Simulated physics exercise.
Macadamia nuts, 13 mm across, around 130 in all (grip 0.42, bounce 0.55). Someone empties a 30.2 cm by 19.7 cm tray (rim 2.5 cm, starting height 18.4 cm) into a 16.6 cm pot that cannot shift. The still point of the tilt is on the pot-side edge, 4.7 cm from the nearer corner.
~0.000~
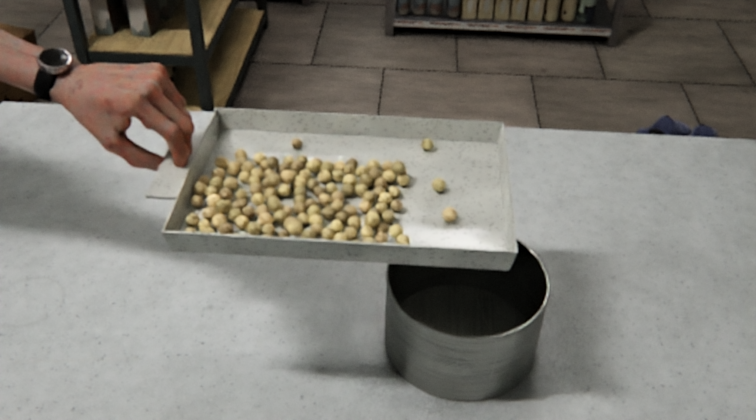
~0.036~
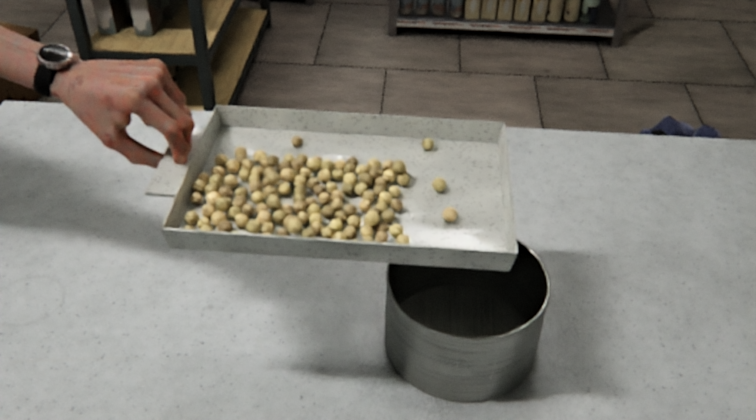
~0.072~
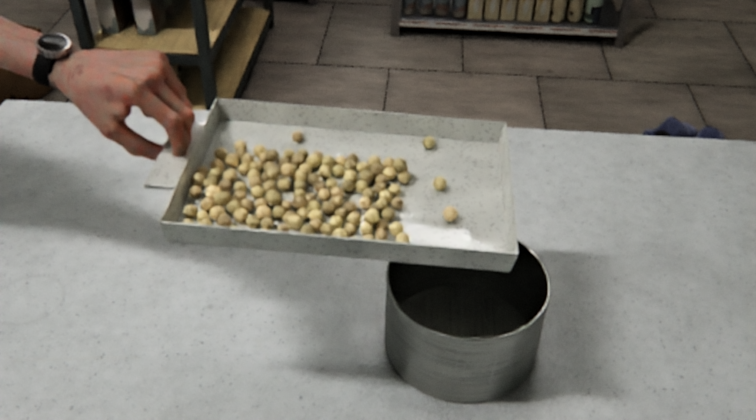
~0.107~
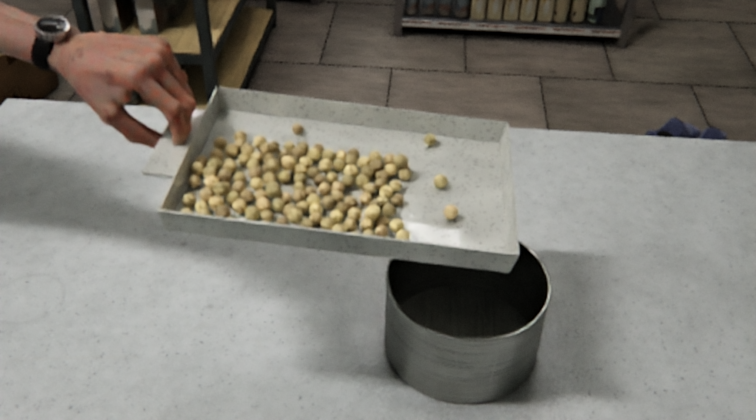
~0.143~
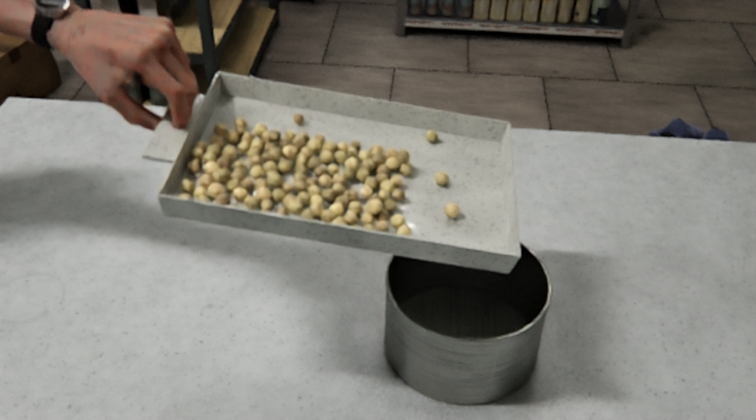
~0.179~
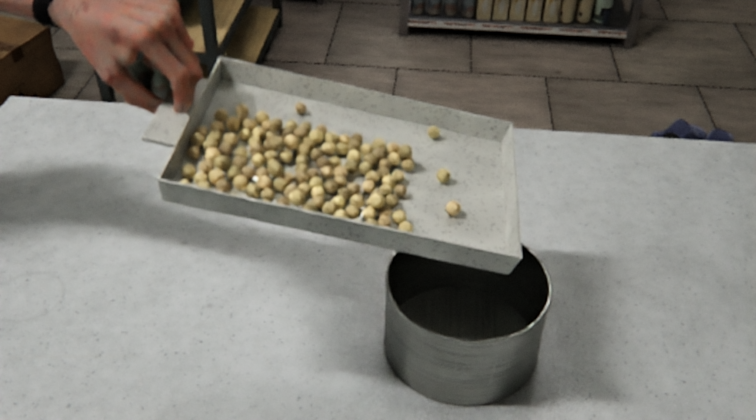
A shallow pale tray of small round tan nuts sat nearly level above a dark metal pot, then its left side rose steadily as a hand lifted it, while the nuts barely shifted inside.
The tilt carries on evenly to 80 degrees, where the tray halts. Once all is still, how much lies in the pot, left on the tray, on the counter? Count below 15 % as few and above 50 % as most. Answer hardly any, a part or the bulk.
Pot hardly any, tray the bulk, counter a part.
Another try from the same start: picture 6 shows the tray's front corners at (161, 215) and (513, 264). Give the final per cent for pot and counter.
Pot 0, counter 70.
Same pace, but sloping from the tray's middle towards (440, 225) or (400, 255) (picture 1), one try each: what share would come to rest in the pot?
About 0 and 0 per cent.
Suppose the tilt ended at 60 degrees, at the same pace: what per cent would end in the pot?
In that case some 0 per cent.
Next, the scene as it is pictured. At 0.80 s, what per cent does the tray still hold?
Roughly 85 per cent.
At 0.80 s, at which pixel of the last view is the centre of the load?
Around (516, 202).
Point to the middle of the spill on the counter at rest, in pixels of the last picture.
At about (636, 391).
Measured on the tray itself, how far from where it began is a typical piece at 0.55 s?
Roughly 10 cm.
Then, at 0.55 s, tilt 44 degrees; the tray holds 100 %, the pot 0 %.
After 0.80 s, tilt 67 degrees; the tray holds 85 %, the pot 0 %.
After 1.16 s, tilt 80 degrees; the tray holds 65 %, the pot 0 %.
At rest (2.1 s), pot 0 %, tray 65 %, counter 35 %.
